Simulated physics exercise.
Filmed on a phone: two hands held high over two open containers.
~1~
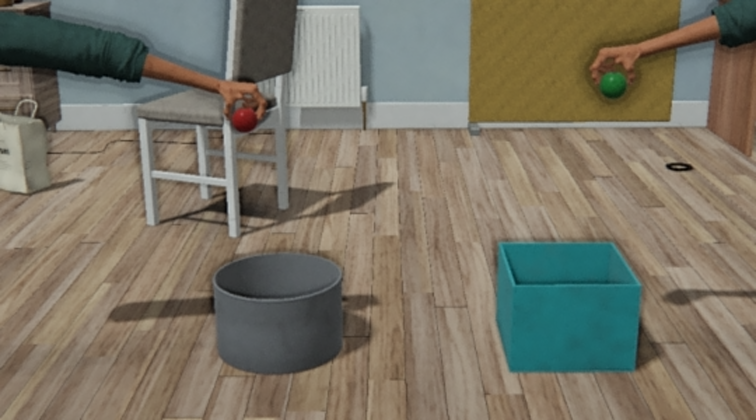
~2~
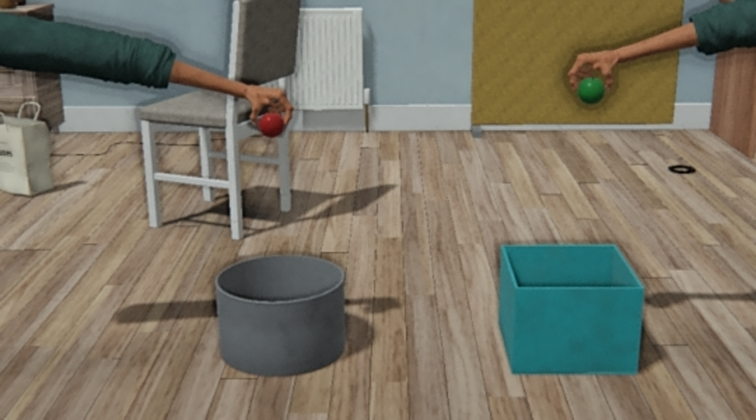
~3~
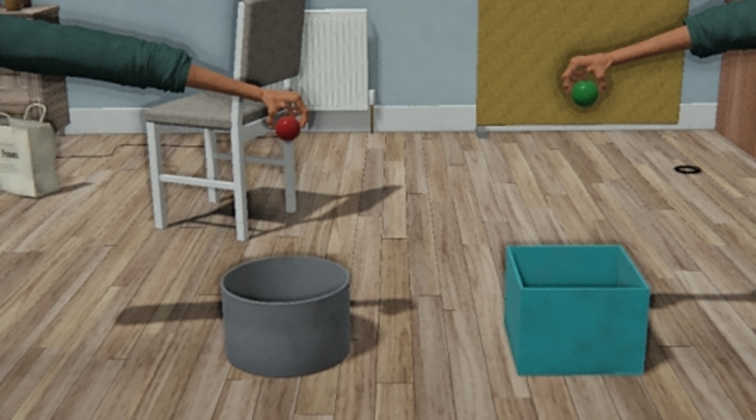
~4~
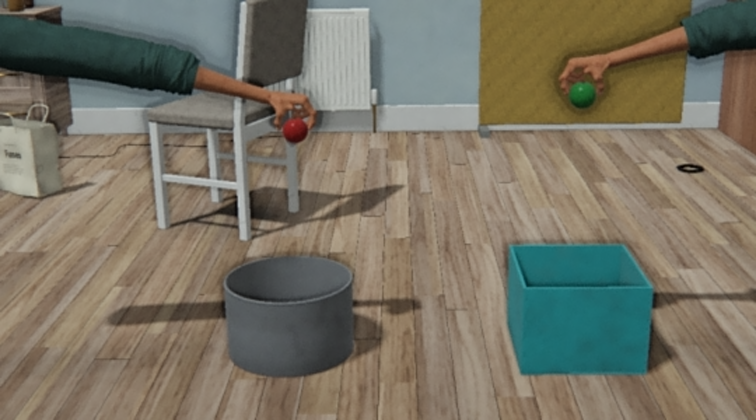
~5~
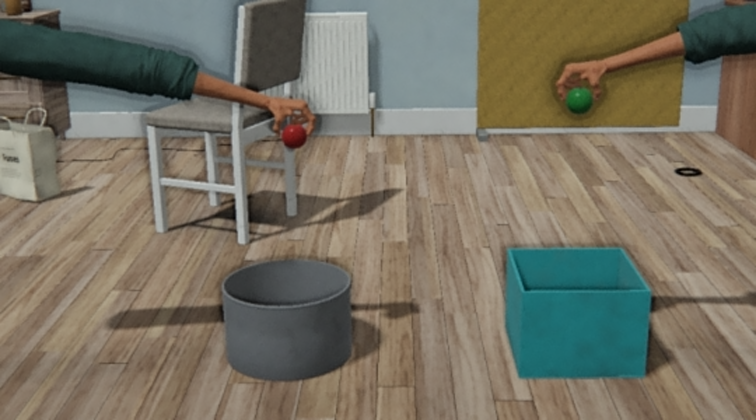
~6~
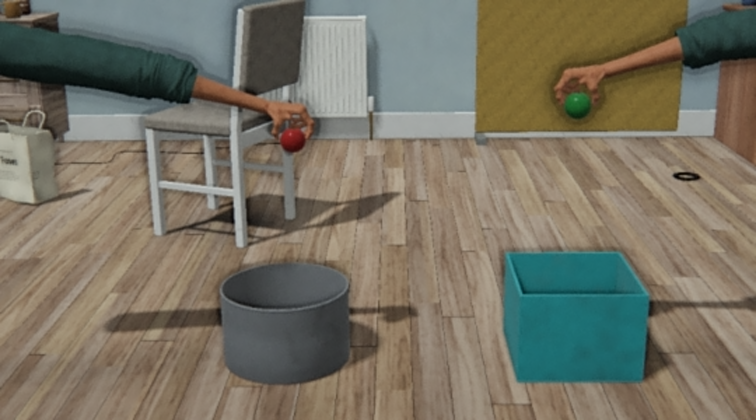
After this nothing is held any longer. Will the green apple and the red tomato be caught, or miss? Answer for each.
The green apple lands inside and the red tomato lands inside.
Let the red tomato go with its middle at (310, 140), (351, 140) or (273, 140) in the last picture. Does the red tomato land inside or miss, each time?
One after another: It lands inside; is not caught; drops into the container.
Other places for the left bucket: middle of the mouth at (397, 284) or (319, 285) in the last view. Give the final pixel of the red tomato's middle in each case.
About (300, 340) and (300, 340).
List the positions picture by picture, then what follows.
The first frame shows still on the way; green apple (613, 85); red tomato (245, 120); left bucket (279, 311).
The second frame shows still on the way; red tomato (272, 125); right basket (566, 307).
The third frame shows still on the way; green apple (585, 94); left bucket (287, 314).
The fourth frame shows still on the way; red tomato (295, 130); right basket (575, 307).
The fifth frame shows still on the way; green apple (579, 101); left bucket (288, 317).
The sixth frame shows in place, still held; green apple (578, 106); red tomato (293, 140); right basket (571, 314).
Then, 0.22 s on from there, green apple on its way down near (575, 164); red tomato on its way down near (295, 197).
Then, 0.36 s on from there, green apple on its way down near (569, 282); red tomato on its way down near (299, 312).
In the end, the green apple is caught, near (566, 341); the red tomato is caught, near (301, 342).
